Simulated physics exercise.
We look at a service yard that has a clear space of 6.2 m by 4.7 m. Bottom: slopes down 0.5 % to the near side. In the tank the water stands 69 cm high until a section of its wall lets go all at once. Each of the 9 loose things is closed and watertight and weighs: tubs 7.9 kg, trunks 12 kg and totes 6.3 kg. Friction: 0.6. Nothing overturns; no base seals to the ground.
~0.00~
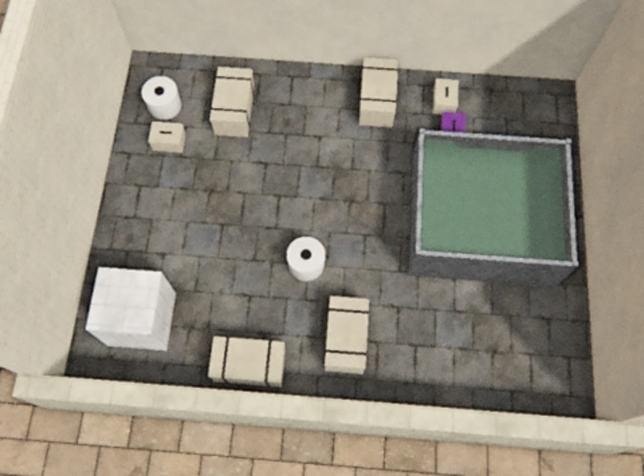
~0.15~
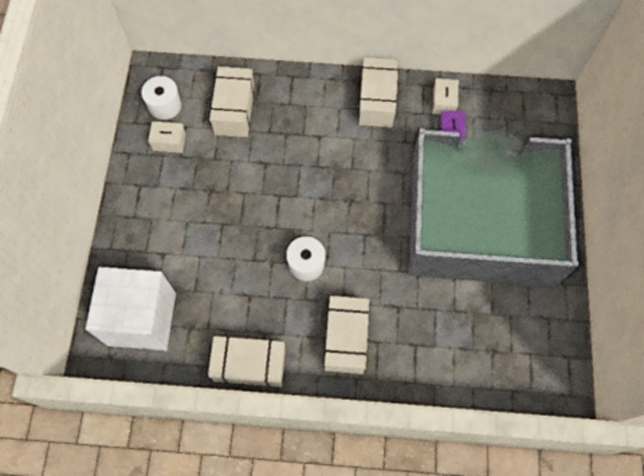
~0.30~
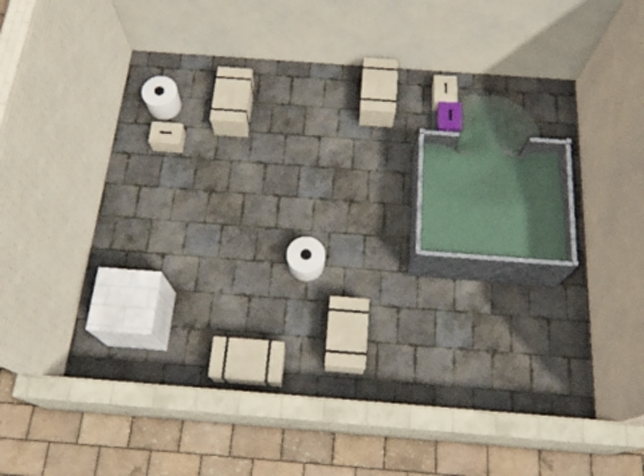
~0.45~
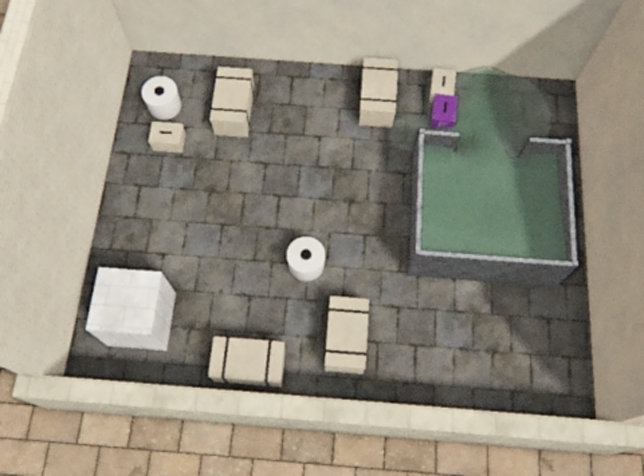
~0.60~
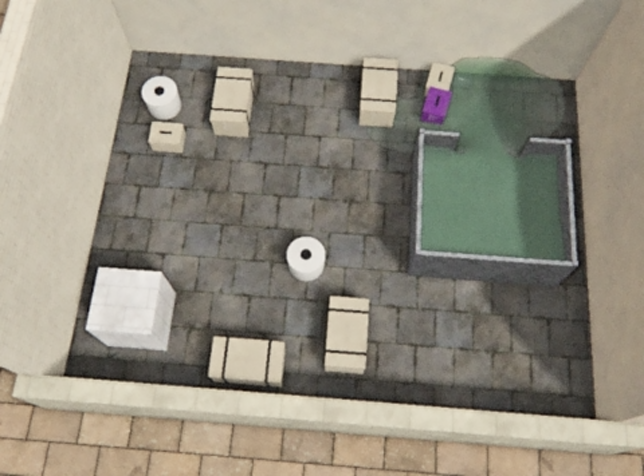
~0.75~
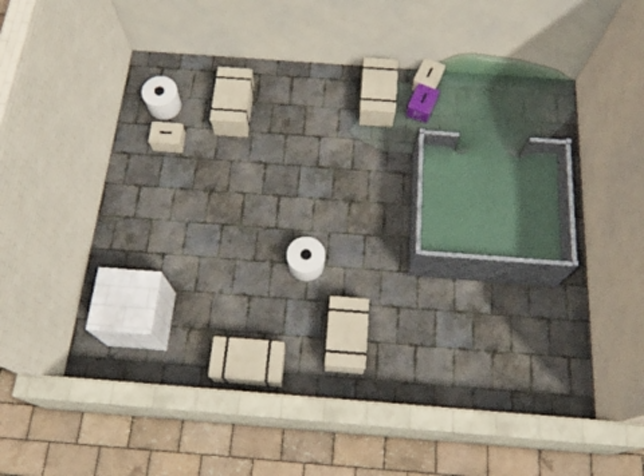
A square, grey-walled tank of green water stands at the right of a walled yard paved in dark stone, seen from high above by a still camera. Pale boxes, two white cylinders and a white cube sit around it, with a small purple tote by its far wall. A gap opens in that wall, water spreads out to the back wall, and the purple tote and cream box behind it slide left, turning slightly.
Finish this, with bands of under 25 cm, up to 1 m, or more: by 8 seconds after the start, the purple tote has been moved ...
... more than 1 m.
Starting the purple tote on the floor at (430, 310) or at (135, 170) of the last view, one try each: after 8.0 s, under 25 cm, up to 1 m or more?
Try one, it keeps its spot; try two, it is swept a long way.
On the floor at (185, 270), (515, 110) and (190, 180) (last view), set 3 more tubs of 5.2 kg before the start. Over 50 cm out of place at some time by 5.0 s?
Taking them in the order given: Falls short, exceeds it and exceeds it.
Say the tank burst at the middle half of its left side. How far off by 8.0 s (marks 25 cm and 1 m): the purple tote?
Well, the purple tote keeps its spot.
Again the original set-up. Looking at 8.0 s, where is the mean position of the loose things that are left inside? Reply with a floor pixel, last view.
Centre of the remaining things: Roughly (259, 264).
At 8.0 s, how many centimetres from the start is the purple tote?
Distance: Near 140 cm.
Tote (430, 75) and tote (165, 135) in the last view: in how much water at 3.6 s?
I'd put it at 3 cm and 7 cm respectively.
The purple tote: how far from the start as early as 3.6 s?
Shift by then: About 140 cm.
After 1.6 s the purple tote is near (364, 120), 1.2 m from its start, aground; 1 afloat.
After 3.6 s the purple tote is near (350, 162), 1.5 m from its start, aground; 2 afloat.
After 5.6 s the purple tote is near (350, 162), 1.5 m from its start, aground; 4 afloat.
After 8.0 s the purple tote is near (350, 162), 1.5 m from its start, aground; 8 afloat.
